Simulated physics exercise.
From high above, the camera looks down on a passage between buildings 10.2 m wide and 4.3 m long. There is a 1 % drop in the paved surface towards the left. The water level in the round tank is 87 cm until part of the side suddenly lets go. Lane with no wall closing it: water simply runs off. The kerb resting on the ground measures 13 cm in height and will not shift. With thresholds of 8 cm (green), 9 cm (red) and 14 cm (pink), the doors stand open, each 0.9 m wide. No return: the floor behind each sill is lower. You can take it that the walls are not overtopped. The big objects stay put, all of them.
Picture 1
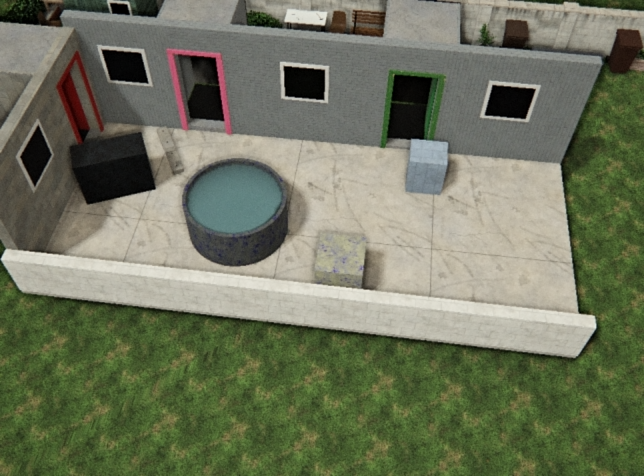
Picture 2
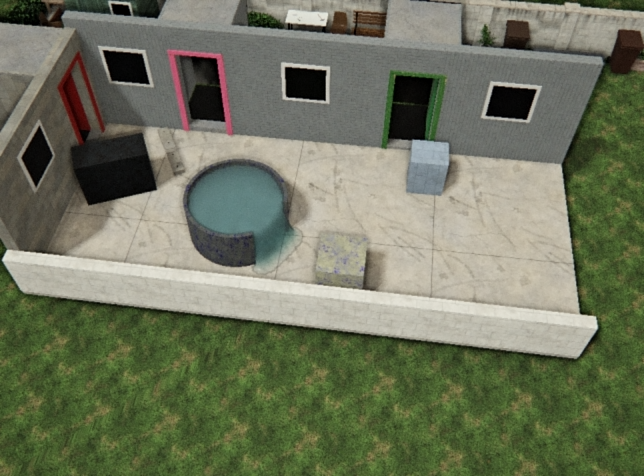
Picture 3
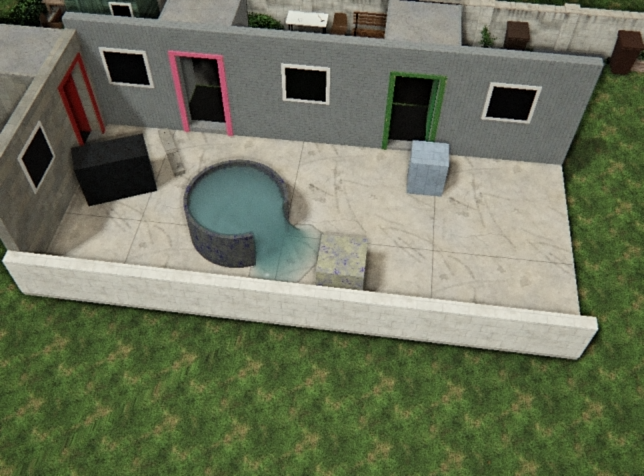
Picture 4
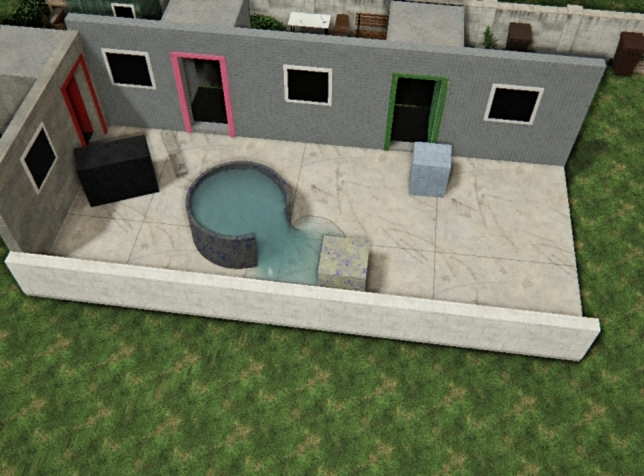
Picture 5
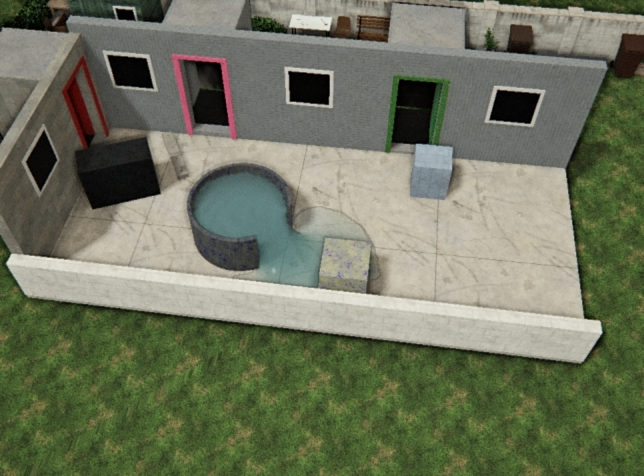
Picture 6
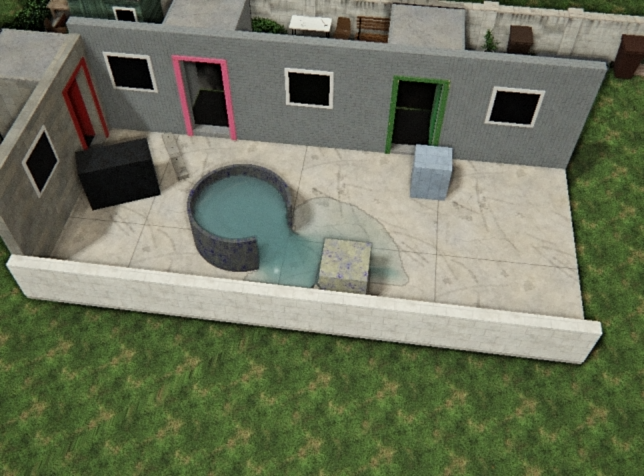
Walled paved yard seen from above, a round stone tank opening at its lower right and water spreading rightward around a mottled block.
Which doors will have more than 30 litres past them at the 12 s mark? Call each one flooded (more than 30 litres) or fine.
Green door: Fine, red door: Fine, pink door: Fine.
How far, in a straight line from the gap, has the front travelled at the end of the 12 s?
That's near 6.2 m in a straight line.
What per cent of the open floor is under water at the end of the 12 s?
Near 95 per cent is wet.
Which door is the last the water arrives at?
Last door: Pink.
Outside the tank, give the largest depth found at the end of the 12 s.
Max depth: About 10 centimetres.
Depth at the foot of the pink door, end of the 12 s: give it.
The depth there is around 6.0 cm.
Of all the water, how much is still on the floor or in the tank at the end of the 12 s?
That would be close to 62 per cent.
A moment later water covers 30 % of the floor and is deepest (54 cm) near (306, 310); green door not reached, red door not reached, pink door not reached.
Soon after water covers 45 % of the floor and is deepest (38 cm) near (307, 302); green door not reached, red door not reached, pink door not reached.
Next water covers 65 % of the floor and is deepest (26 cm) near (40, 280); green door 10 cm at the sill, 0 L in, red door not reached, pink door not reached.
Later on water covers 85 % of the floor and is deepest (14 cm) near (40, 280); green door 6 cm at the sill, 7 L in, red door 2 cm at the sill, 0 L in, pink door 2 cm at the sill, 0 L in.
At the end water covers 95 % of the floor and is deepest (10 cm) near (40, 280); green door 3 cm at the sill, 7 L in, red door 5 cm at the sill, 0 L in, pink door 6 cm at the sill, 0 L in.
